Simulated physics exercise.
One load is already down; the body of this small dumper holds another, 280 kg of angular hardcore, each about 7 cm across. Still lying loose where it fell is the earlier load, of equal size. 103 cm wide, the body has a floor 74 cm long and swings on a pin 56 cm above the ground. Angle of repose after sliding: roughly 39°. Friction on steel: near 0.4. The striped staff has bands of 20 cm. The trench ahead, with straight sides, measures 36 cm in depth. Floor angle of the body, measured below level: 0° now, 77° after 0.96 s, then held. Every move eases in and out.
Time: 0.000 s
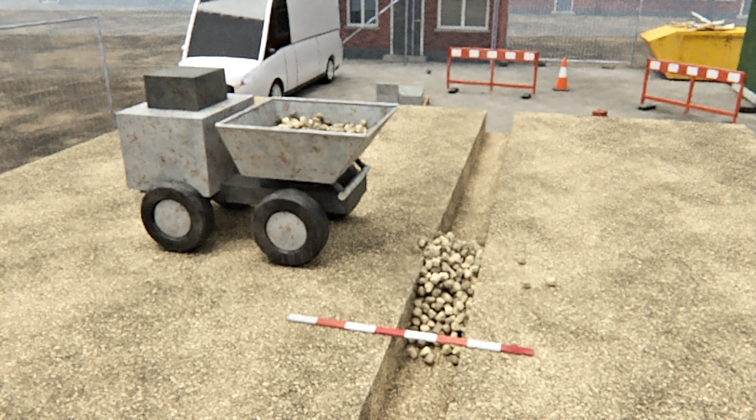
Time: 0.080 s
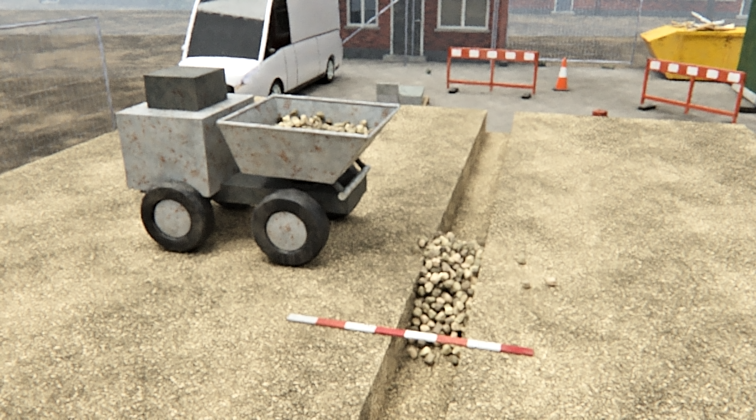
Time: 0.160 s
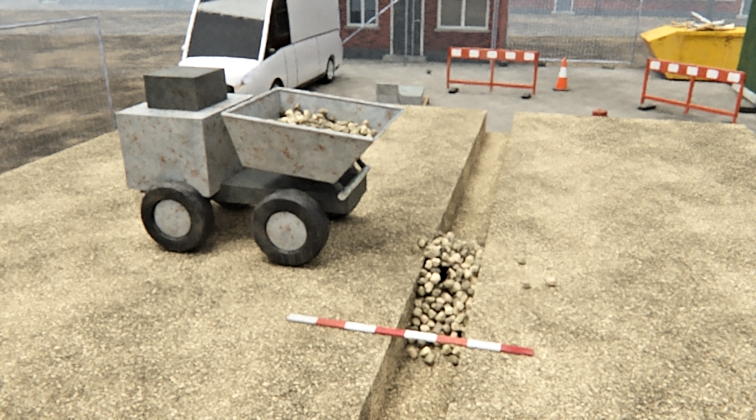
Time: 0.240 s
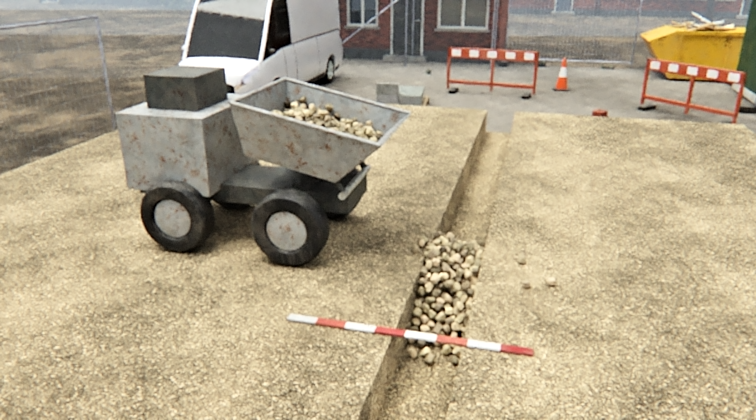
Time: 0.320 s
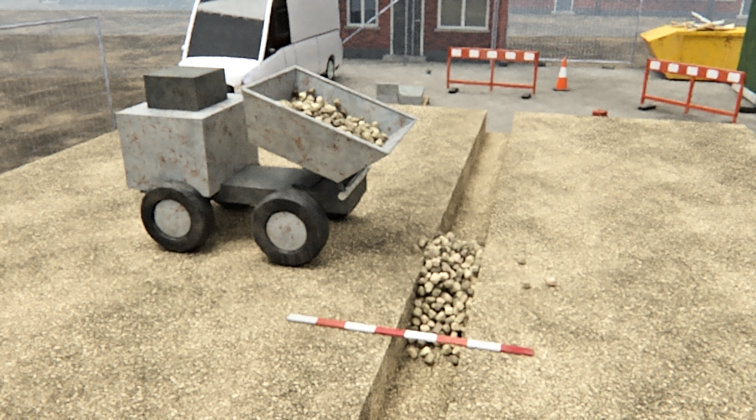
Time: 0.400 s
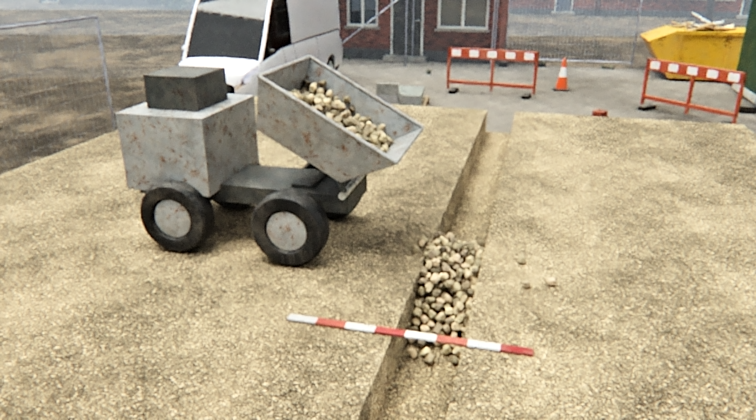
On a building site, a small grey dumper steadily tilts its stone-filled body toward the right.
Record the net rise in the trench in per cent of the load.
Net rise: About 74 %.
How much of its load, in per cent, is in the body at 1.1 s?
Near 85 per cent of the load is held.
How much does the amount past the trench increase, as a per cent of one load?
About 20 per cent.
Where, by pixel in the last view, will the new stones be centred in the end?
Around (461, 253) in the last picture.
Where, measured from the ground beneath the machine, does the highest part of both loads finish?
28 cm.
After 0.7 s the floor is at 65°; in per cent of one load, 100 in the body, 0 short of the trench, 99 in the trench, 0 past the trench; the foremost stones are at (497, 276).
After 1.1 s the floor is at 77°; in per cent of one load, 85 in the body, 0 short of the trench, 114 in the trench, 0 past the trench; the foremost stones are at (496, 281).
After 1.4 s the floor is at 77°; in per cent of one load, 36 in the body, 1 short of the trench, 148 in the trench, 15 past the trench; the foremost stones are at (537, 266).
After 3.9 s the floor is at 77°; in per cent of one load, 0 in the body, 5 short of the trench, 173 in the trench, 22 past the trench; the foremost stones are at (588, 263). Net gain in the trench, 74.
